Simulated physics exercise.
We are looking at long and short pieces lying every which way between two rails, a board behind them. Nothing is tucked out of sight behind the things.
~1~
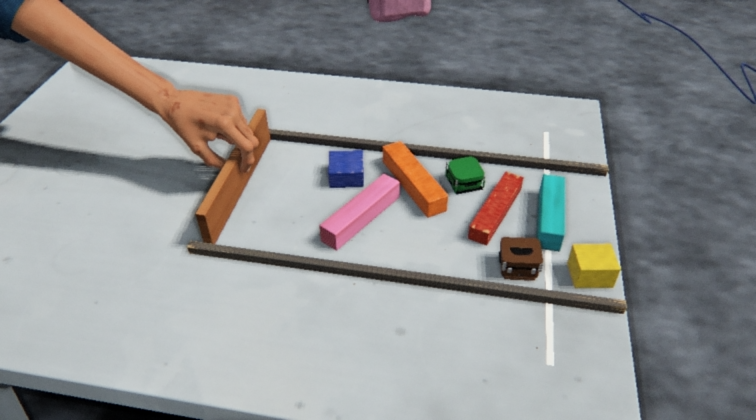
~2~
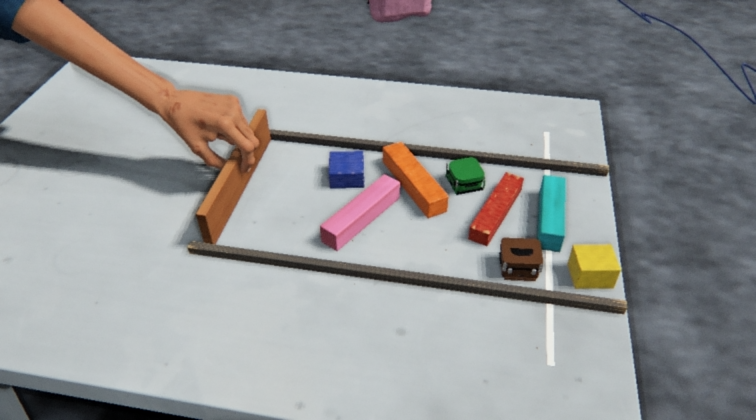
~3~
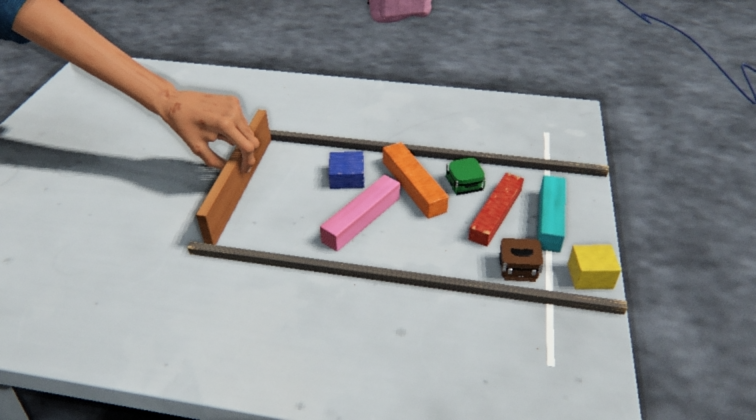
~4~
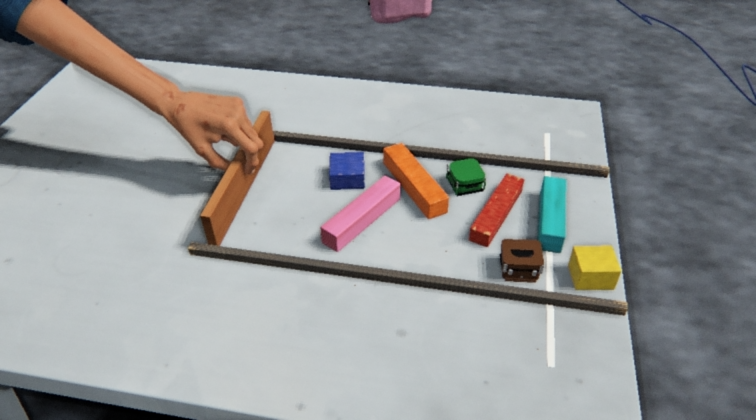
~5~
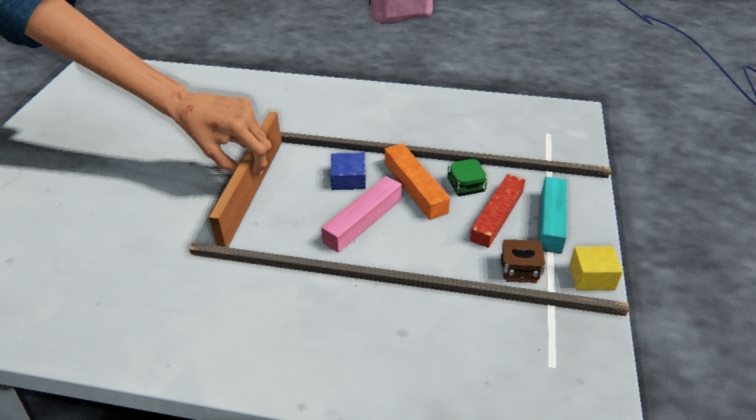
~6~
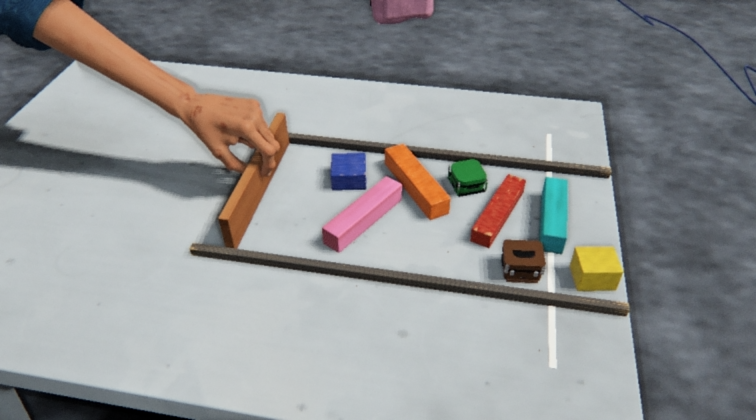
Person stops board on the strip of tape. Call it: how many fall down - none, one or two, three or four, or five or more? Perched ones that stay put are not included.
Call: Three or four fall down.
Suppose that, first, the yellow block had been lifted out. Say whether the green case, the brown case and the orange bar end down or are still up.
Green case down, brown case still up, orange bar still up.
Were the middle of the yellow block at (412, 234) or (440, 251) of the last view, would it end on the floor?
At the first spot the yellow block hangs on; at the second it hangs on.
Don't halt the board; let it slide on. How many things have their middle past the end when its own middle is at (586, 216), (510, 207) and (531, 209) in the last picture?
Over the end: 6, 0, 1.
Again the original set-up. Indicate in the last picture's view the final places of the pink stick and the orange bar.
Roughly at (564, 246) and at (601, 203), in that order.
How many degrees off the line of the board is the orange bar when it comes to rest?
Roughly 0° out of line.
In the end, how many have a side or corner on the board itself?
That makes 2.
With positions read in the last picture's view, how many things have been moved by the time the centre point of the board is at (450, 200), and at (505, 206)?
First 6, after that 7.
A little later, none off yet; yellow block at rest near (595, 269); turquoise stick at rest near (554, 214); brown case at rest near (522, 262).
Next, none off yet; yellow block at rest near (595, 269); turquoise stick shifted a little near (605, 216); brown case shifted a little near (541, 269).
When it is over, the number that fall off is three or four; down, green case, red bar, turquoise stick and yellow block.
